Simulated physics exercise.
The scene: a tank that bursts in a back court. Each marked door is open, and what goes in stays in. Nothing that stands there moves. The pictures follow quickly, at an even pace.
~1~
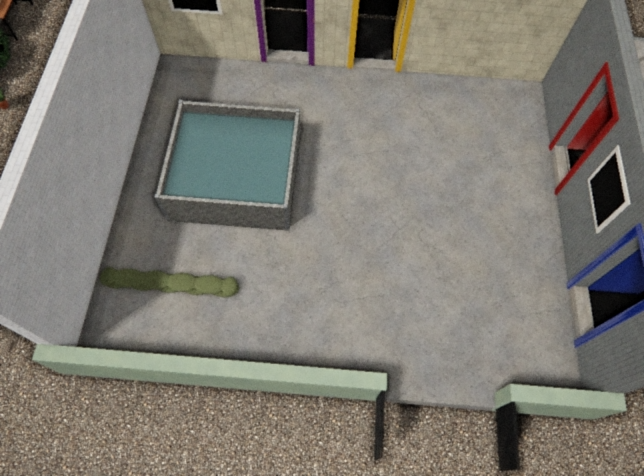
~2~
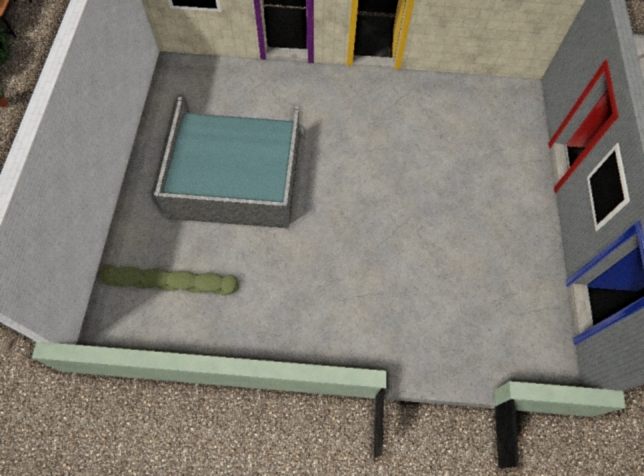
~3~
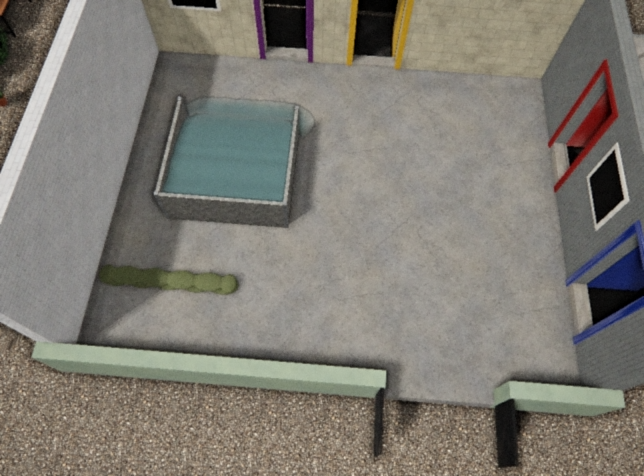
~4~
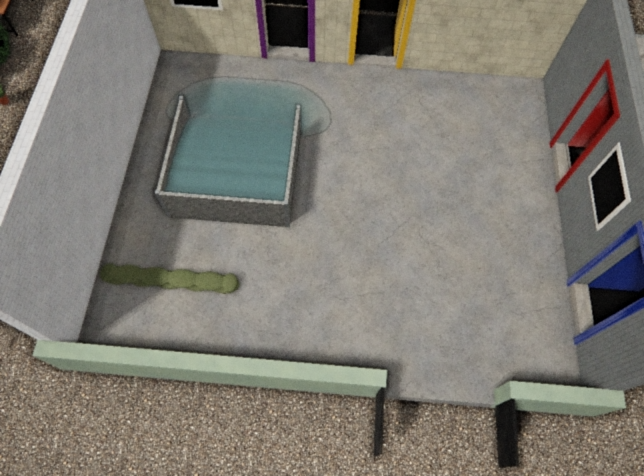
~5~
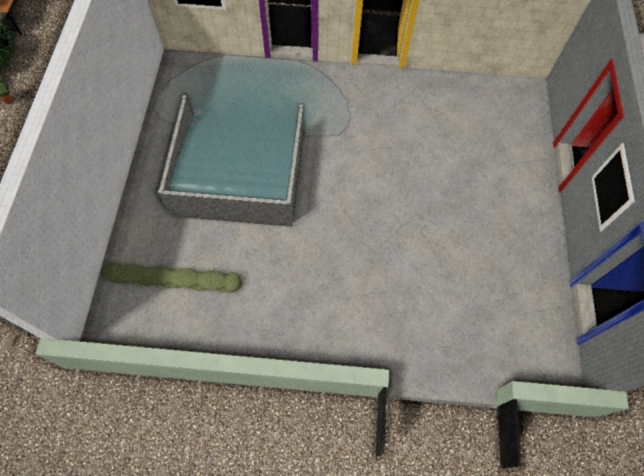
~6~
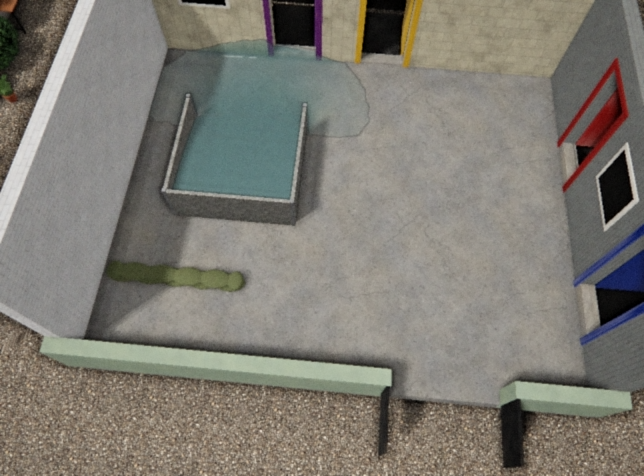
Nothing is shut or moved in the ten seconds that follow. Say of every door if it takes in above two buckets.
In the end: The purple door lets in a lot; the blue door admits no more than that; the red door admits no more than that; the yellow door lets in a lot.
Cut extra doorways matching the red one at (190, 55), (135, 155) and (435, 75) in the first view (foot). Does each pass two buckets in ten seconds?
One after the other: Is over, lets less in, is under.
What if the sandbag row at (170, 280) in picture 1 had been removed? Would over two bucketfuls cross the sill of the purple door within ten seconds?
Then: The purple one floods.
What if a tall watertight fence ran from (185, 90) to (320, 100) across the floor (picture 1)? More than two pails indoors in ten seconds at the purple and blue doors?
Purple stays under, blue stays under.
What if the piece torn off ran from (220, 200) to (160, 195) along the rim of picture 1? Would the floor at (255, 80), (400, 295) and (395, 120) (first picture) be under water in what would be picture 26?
In turn: Not flooded, under water, no water.
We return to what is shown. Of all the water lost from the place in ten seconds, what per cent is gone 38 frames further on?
Close to 85 %.
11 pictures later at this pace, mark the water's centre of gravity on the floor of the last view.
Around (253, 107).
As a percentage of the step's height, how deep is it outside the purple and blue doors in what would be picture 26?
Near 190 and 0 in a hundred.
A moment on, water covers 15 % of the floor; the purple door far over two buckets in, the blue door not reached, the red door not reached, the yellow door under two buckets in.
Next, water covers 20 % of the floor; the purple door far over two buckets in, the blue door not reached, the red door not reached, the yellow door over two buckets in.
Then, water covers 45 % of the floor; the purple door far over two buckets in, the blue door not reached, the red door not reached, the yellow door over two buckets in.
Later, water covers 75 % of the floor; the purple door far over two buckets in, the blue door wet at the sill, nothing in, the red door wet at the sill, nothing in, the yellow door over two buckets in.
In the end, water covers 95 % of the floor; the purple door far over two buckets in, the blue door wet at the sill, nothing in, the red door wet at the sill, nothing in, the yellow door over two buckets in.
